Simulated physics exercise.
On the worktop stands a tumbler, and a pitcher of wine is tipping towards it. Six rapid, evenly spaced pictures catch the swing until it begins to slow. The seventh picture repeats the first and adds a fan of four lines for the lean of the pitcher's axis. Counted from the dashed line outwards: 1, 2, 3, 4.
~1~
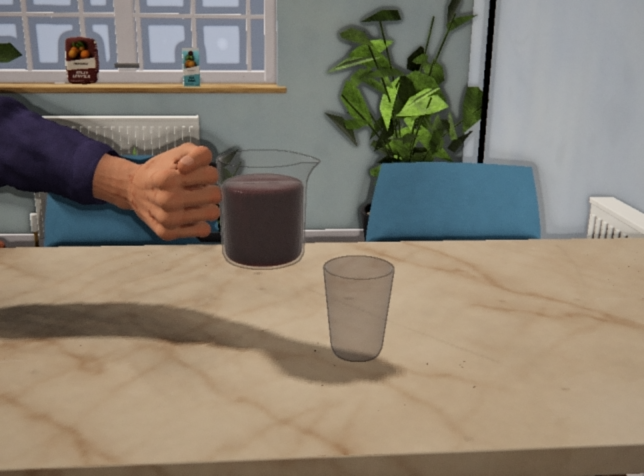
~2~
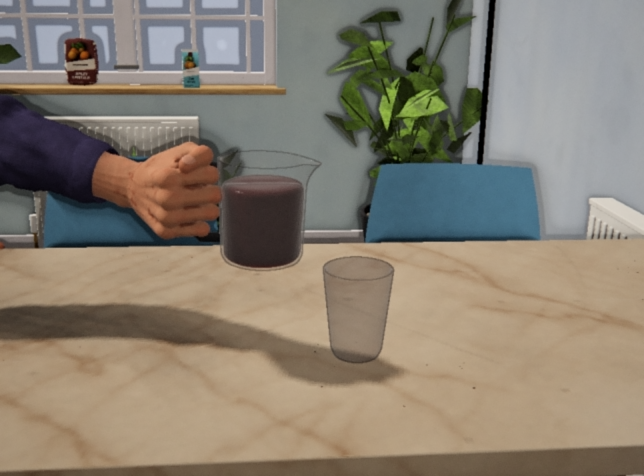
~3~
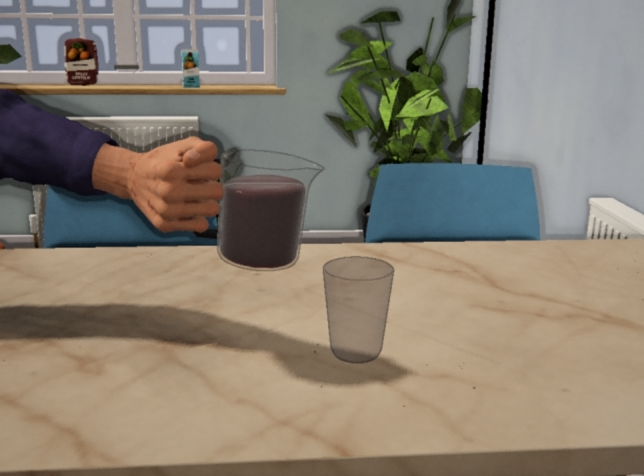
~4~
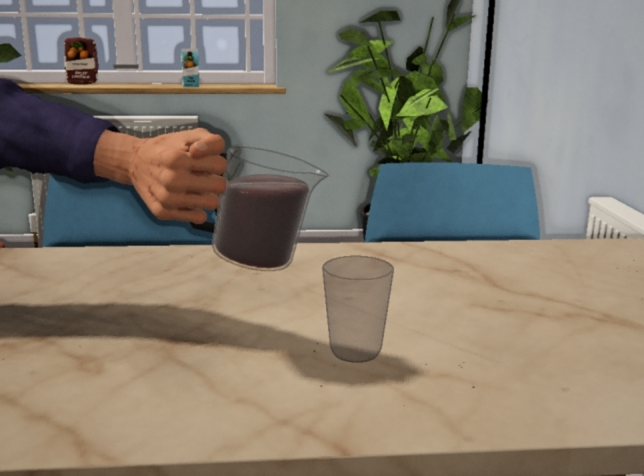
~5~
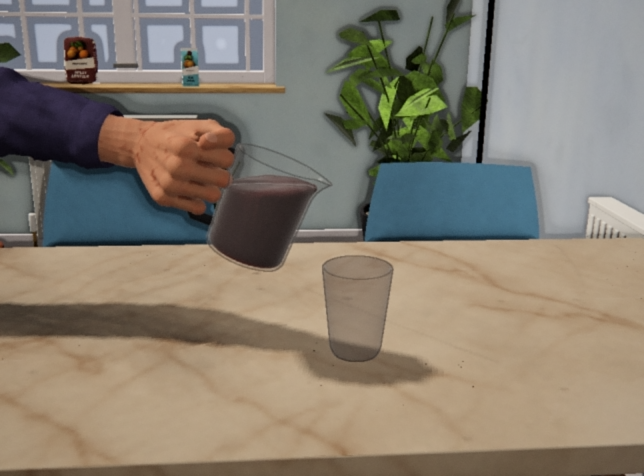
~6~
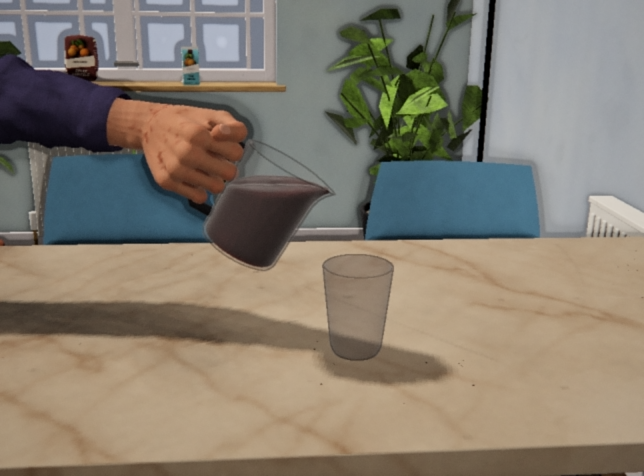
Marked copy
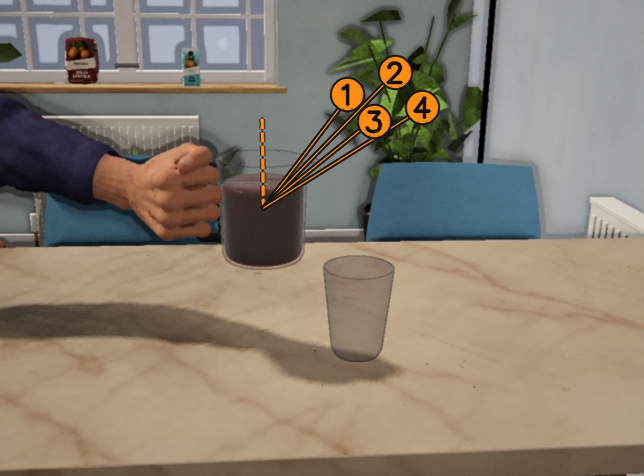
At a marble-patterned table, a hand holding a clear jug of dark liquid gradually tilts it rightward beside an empty glass.
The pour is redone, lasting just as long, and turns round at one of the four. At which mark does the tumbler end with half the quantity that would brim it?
Take 4.
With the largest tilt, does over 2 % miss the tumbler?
No, it does not.
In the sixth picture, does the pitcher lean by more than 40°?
No.
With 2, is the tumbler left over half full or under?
Under.
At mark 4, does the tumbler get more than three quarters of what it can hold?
No.
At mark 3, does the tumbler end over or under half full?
Under.
On the marked copy, 1 at (338, 109); 2 at (383, 84); 3 at (359, 130); 4 at (408, 117).
If 1 is chosen, the tumbler ends with about 11 % of what it can hold.
If 2 is chosen, the tumbler ends with about 20 % of what it can hold.
If 3 is chosen, the tumbler ends with about 33 % of what it can hold.
If 4 is chosen, the tumbler ends with about 48 % of what it can hold.
